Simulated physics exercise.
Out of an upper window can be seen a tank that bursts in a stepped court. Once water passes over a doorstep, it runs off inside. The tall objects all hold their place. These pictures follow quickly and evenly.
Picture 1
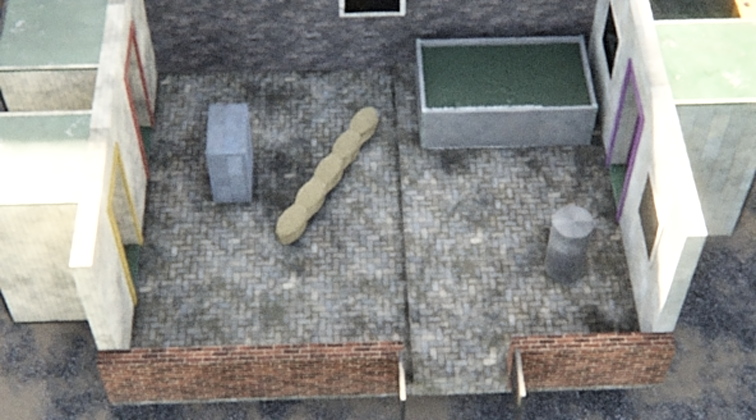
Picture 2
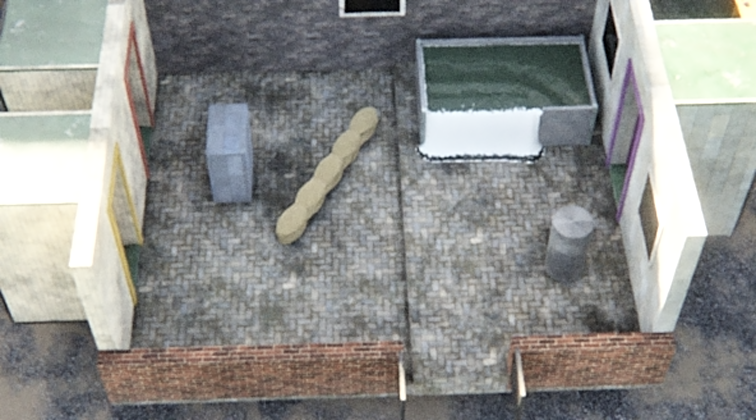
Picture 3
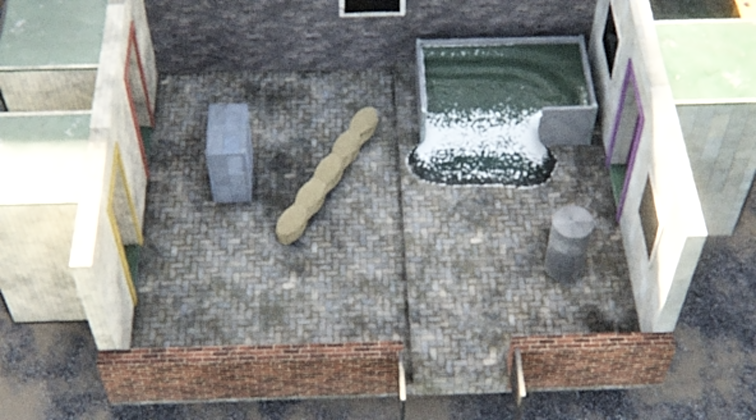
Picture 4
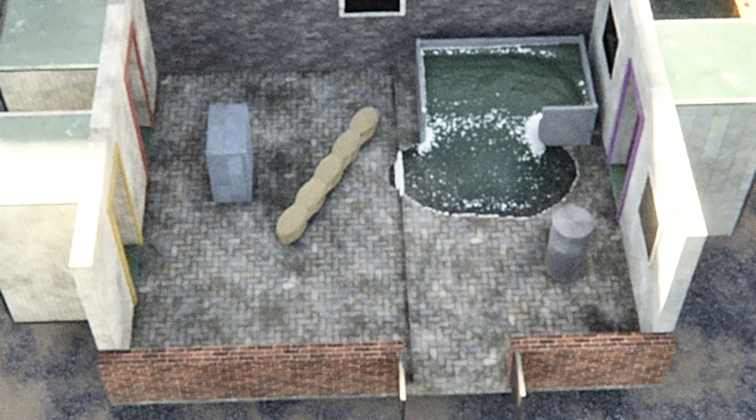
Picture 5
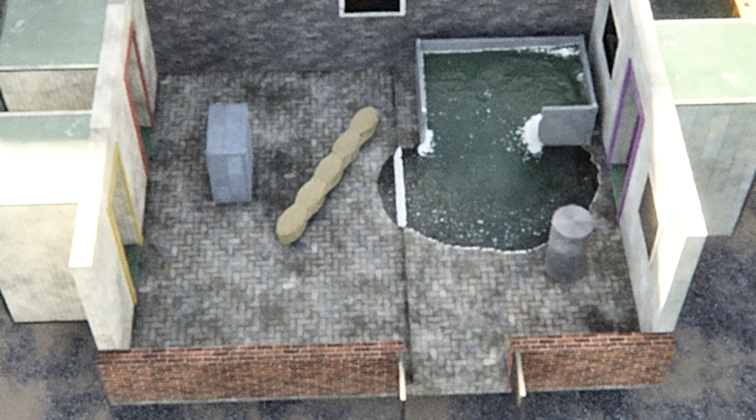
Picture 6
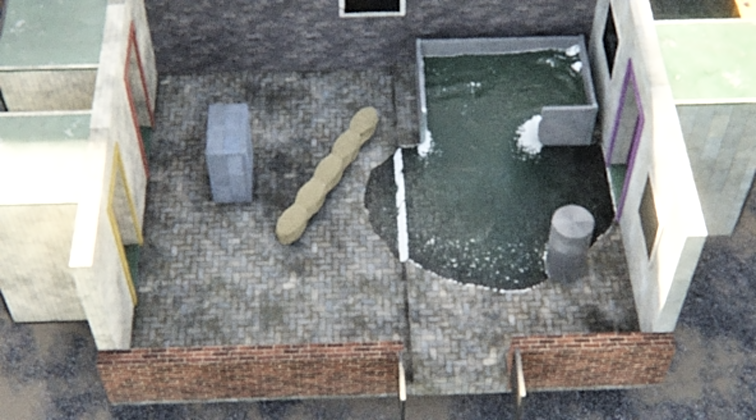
A paved, stepped court with pale side walls and a low brick front wall is seen from high above, the view steady. A grey tank of dark green water stands at back right, a grey block and a knobbly tan barrier at left, a grey cylinder at right. Water bursts through the tank's front, foams white, and spreads forward across the paving, leftward over the step line and around the cylinder.
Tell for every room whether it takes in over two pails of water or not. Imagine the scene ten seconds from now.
The red door does not, the yellow door does not, the purple door does not.
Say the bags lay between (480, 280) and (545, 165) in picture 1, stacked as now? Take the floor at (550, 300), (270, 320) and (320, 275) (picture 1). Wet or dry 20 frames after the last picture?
Taking the three spots in order: Untouched, swamped, swamped.
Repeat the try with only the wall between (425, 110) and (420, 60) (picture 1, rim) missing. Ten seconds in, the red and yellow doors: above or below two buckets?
Per door - red door: Exceeds, yellow door: Exceeds.
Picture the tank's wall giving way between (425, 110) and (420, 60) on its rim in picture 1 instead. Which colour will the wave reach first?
I'd go with the door marked red.
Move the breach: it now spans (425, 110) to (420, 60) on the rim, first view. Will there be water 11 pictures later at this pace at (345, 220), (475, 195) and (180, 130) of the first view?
Taken one by one: Sodden, then unaffected, then sodden.
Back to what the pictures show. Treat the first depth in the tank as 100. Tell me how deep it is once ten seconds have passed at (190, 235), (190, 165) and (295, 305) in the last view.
I'd say around 8 per cent, then 4 per cent, then 6 per cent.
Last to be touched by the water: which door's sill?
Door: The red door.
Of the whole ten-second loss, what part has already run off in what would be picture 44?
About 85 per cent.
A moment on, water covers 40 % of the floor; the red door not reached, the yellow door not reached, the purple door wet at the sill, nothing in.
Next, water covers 45 % of the floor; the red door not reached, the yellow door not reached, the purple door wet at the sill, nothing in.
Then, water covers 55 % of the floor; the red door not reached, the yellow door not reached, the purple door wet at the sill, nothing in.
Later, water covers 75 % of the floor; the red door wet at the sill, nothing in, the yellow door under two buckets in, the purple door wet at the sill, nothing in.
In the end, water covers 90 % of the floor; the red door wet at the sill, nothing in, the yellow door under two buckets in, the purple door wet at the sill, nothing in.
